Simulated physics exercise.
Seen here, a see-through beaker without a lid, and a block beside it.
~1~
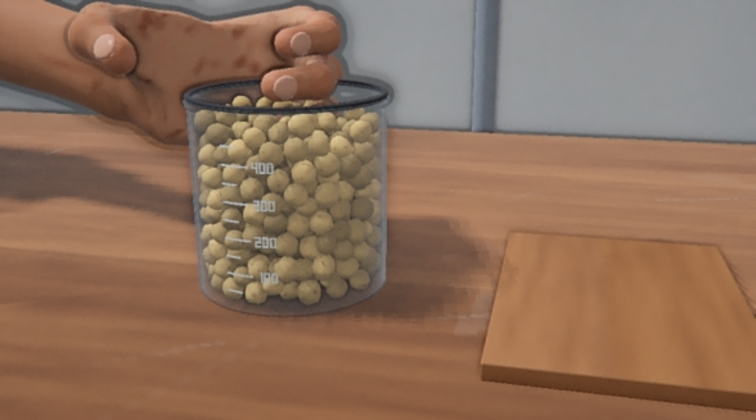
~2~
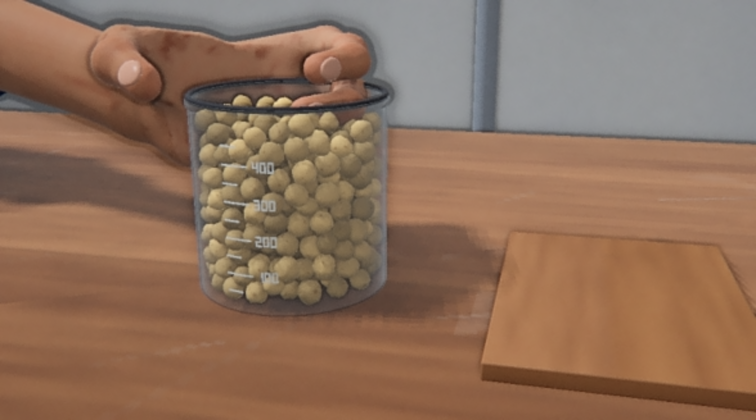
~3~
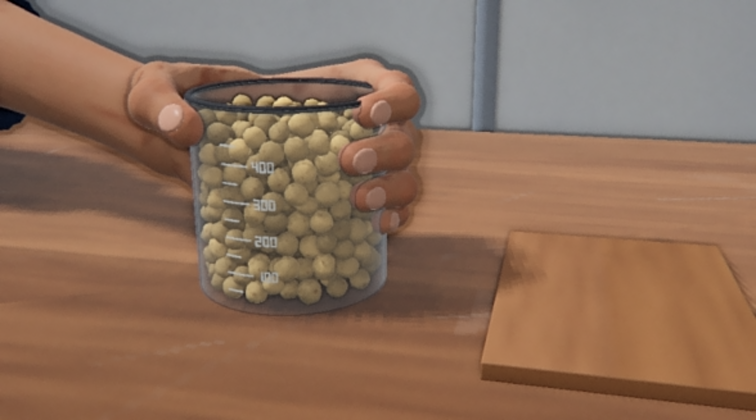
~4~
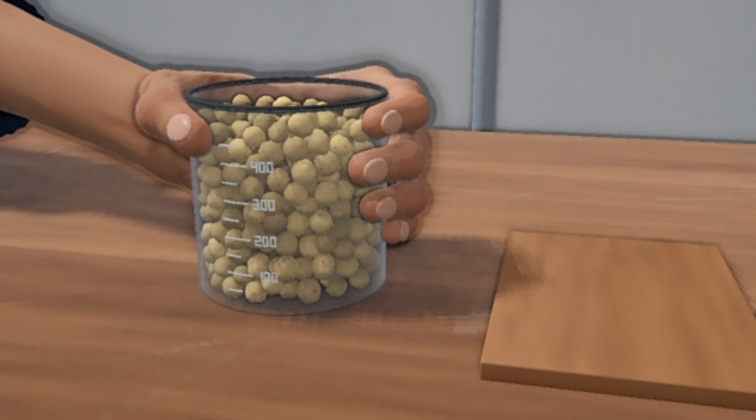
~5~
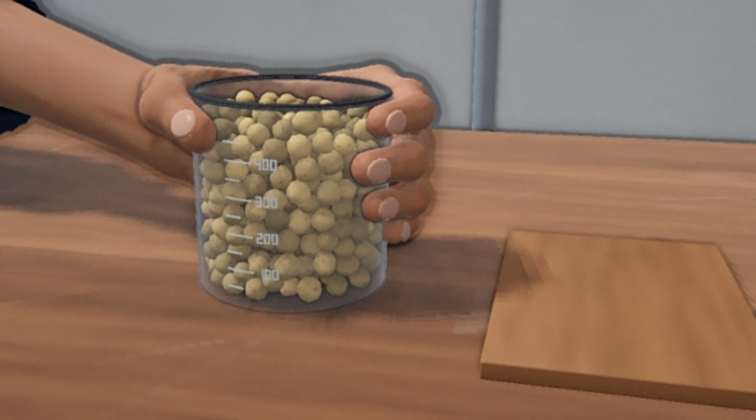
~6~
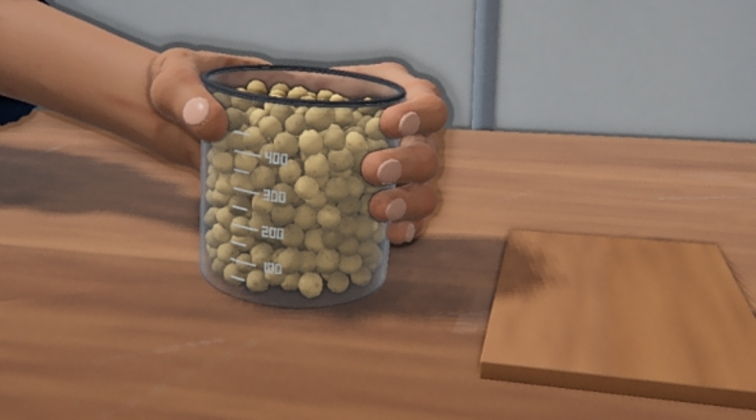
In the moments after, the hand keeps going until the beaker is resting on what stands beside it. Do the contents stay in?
The filling runs out, at least in part.
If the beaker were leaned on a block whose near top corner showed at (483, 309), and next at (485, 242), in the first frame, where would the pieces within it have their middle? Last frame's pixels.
One: (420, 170). Two: (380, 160).
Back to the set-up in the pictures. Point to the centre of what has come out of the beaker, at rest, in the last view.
Close to (643, 283).
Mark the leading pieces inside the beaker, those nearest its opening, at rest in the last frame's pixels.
Roughly at (586, 258).
Then, 0.61 s past the last view, the beaker leans 44°; everything is still inside.
Then, 1.14 s past the last view, the beaker leans 77°; a stray few of the dried chickpeas out of it.
Then, 1.59 s past the last view, the beaker rests on the block at 82°; about a quarter of the dried chickpeas out of it.
Finally, the beaker rests on the block at 82°; about a quarter of the dried chickpeas out of it.
